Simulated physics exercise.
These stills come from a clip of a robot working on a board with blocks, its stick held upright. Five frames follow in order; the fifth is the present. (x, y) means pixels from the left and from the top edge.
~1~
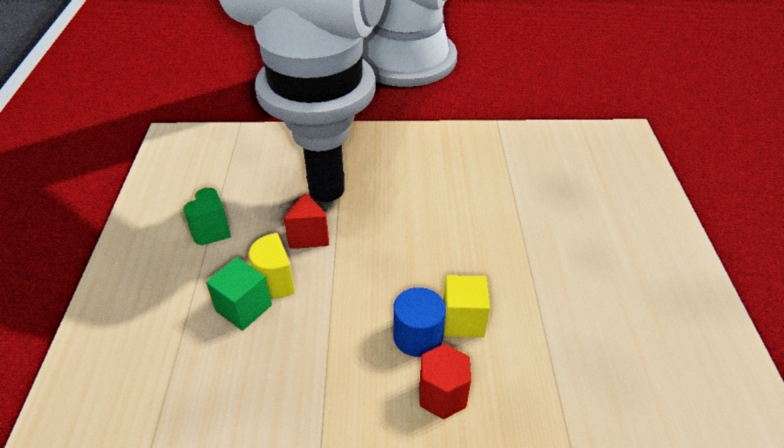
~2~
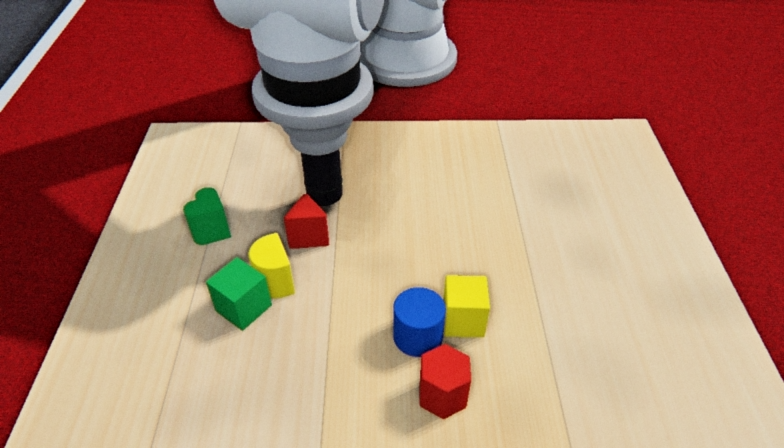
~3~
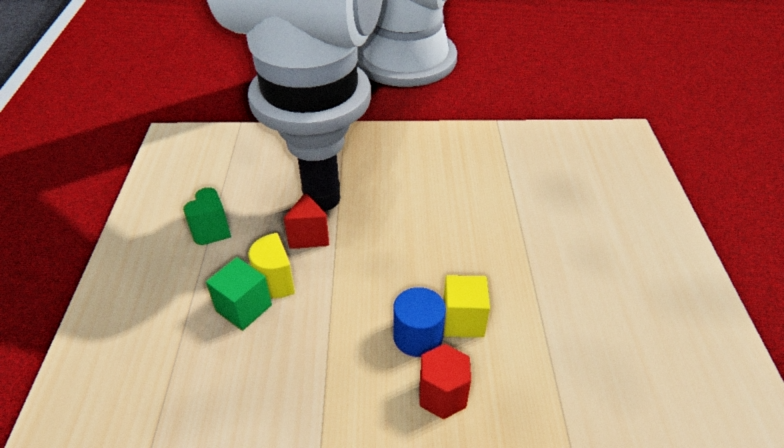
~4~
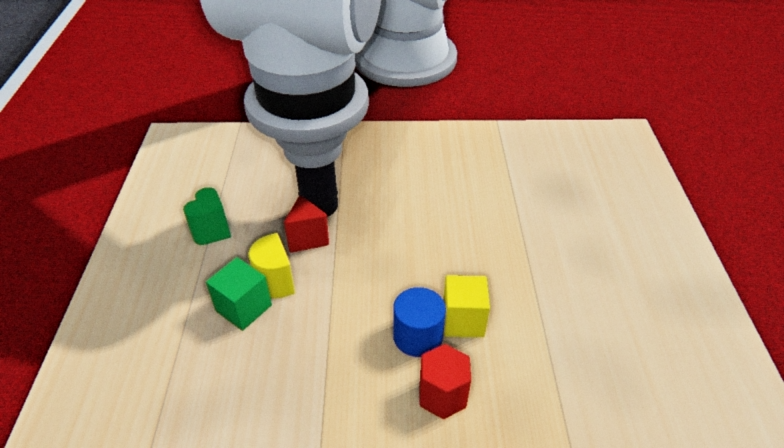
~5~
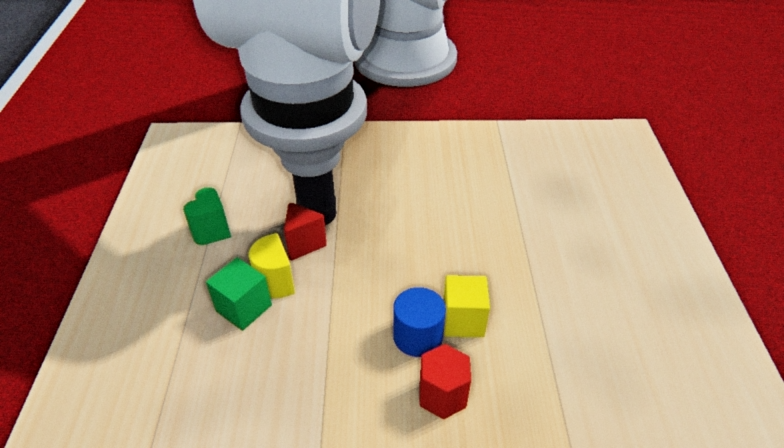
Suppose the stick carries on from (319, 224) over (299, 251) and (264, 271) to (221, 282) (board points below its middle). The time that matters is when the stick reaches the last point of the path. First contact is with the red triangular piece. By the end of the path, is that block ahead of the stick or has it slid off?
When the path is over, you would find the red triangular piece off to the side or behind the stick.
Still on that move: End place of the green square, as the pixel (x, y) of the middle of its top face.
Most likely (210, 314).
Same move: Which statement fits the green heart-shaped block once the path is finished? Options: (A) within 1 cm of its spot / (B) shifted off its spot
A - within 1 cm of its spot.
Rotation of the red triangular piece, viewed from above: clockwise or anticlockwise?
It goes anticlockwise.
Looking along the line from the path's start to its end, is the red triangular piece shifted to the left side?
Yes
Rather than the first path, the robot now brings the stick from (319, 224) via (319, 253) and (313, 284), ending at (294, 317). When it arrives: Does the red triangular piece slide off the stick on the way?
I believe not.
On the path given first. One third of the way, stick (298, 243); yellow half-round block (265, 255); red triangular piece (294, 247), turned 25° anticlockwise.
Two thirds of the way, stick (261, 262); green square (218, 300); yellow half-round block (242, 268), turned 50° anticlockwise; red triangular piece (294, 257), turned 50° anticlockwise.
At the end, stick (218, 273); green heart-shaped block not moved; green square (210, 314), turned 20° anticlockwise; yellow half-round block (221, 278), turned 80° anticlockwise; red triangular piece (294, 257), turned 50° anticlockwise.
